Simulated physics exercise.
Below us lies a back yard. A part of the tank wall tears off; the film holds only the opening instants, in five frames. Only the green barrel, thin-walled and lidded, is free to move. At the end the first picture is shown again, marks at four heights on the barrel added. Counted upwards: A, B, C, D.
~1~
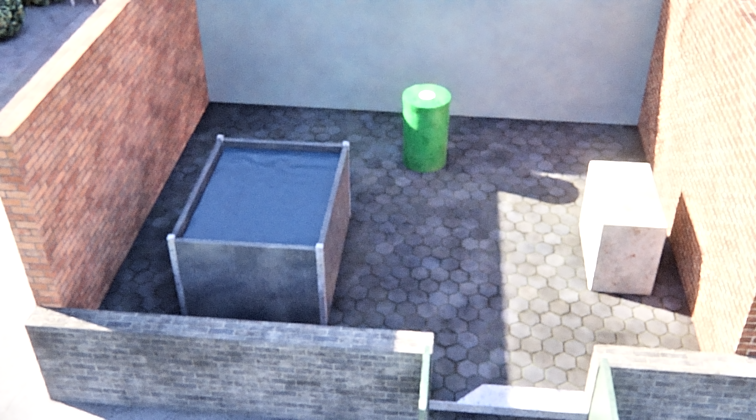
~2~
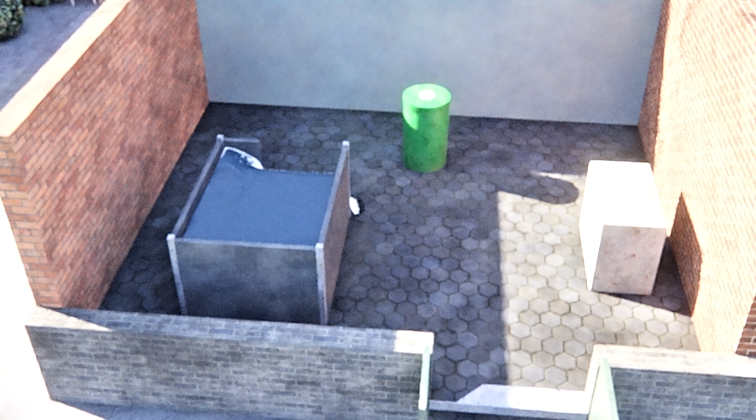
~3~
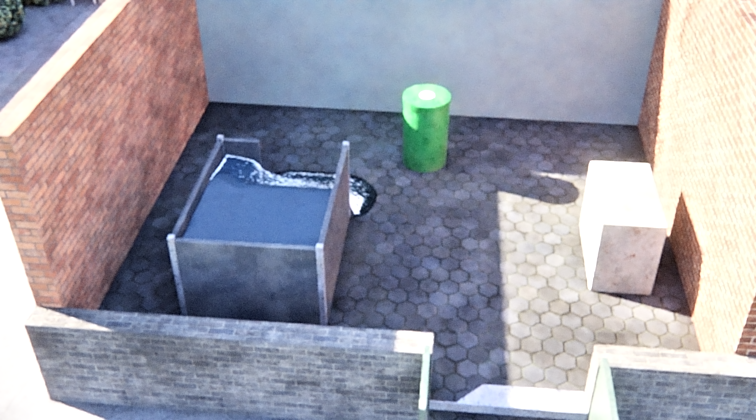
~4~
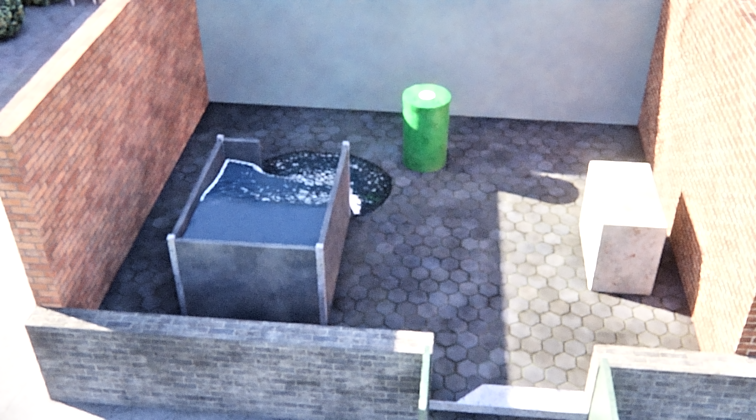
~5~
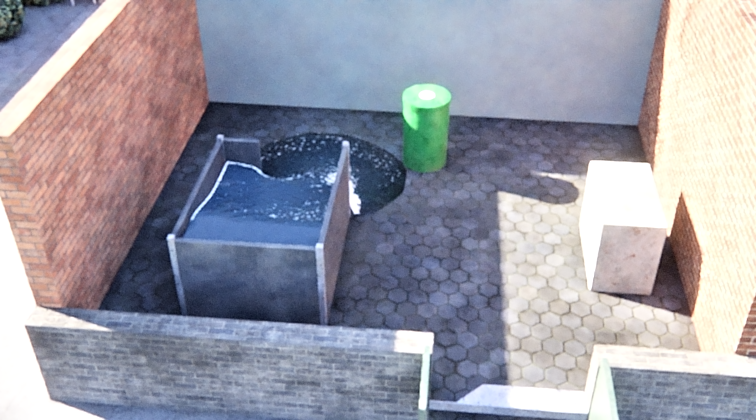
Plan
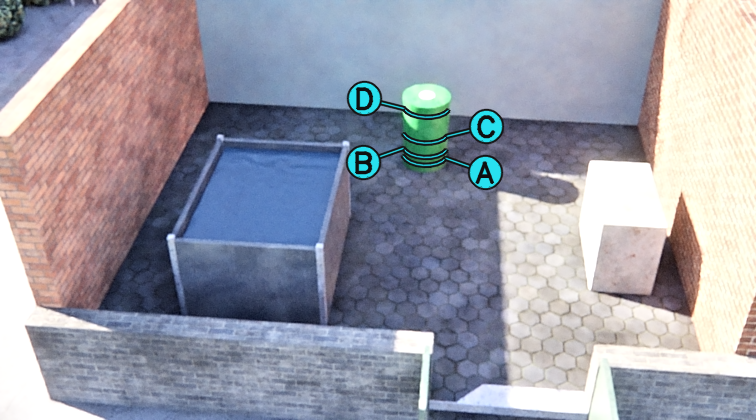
The clip opens on a walled yard with a full, open-topped tank of dark water at left, a green barrel behind it and a pale block at right. Water pours out at the tank's far side, its level sinking, and a dark, foam-flecked pool spreads across the paving toward the unmoving barrel.
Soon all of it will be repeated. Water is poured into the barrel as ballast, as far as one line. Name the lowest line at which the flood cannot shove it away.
That is mark C.
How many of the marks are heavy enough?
Two.
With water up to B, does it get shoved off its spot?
Yes.
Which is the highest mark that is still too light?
Here it is mark B.
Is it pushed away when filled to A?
Yes, that goes wrong.
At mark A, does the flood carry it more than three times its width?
Yes, clearly.
On the marked copy, A at (423, 165); B at (423, 157); C at (424, 143); D at (425, 117); from the bottom up A, B, C, D.
For mark A, it is pushed about 5 times its own width away.
For mark B, it is pushed about its own width away.
For mark C, it does not move.
For mark D, it does not move.
